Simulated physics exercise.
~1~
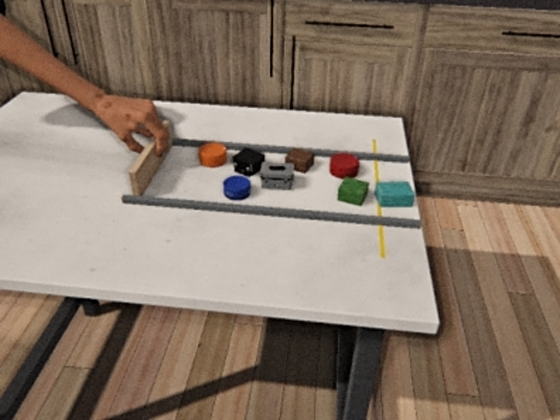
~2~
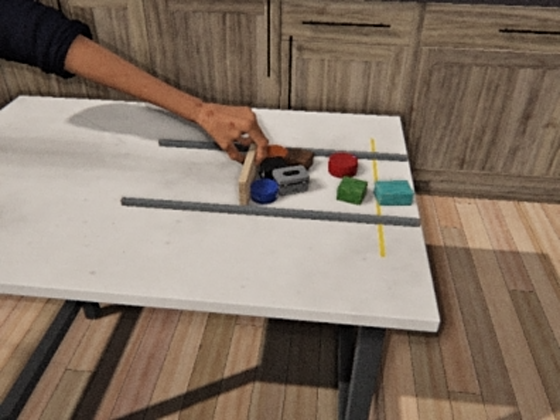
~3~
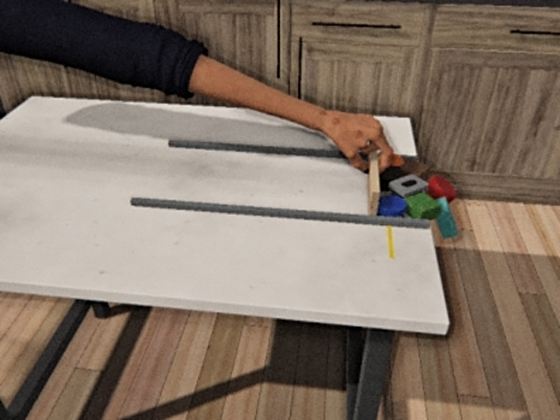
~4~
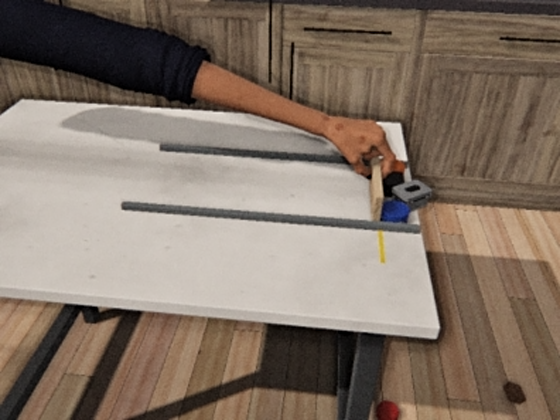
In this clip, a hand slides an upright board rightward along a channel on a white table, gathering small colored blocks and lids and pushing them toward the end, where several drop off, leaving the red lid and brown block on the floor while a gray piece and a blue one remain by the board.
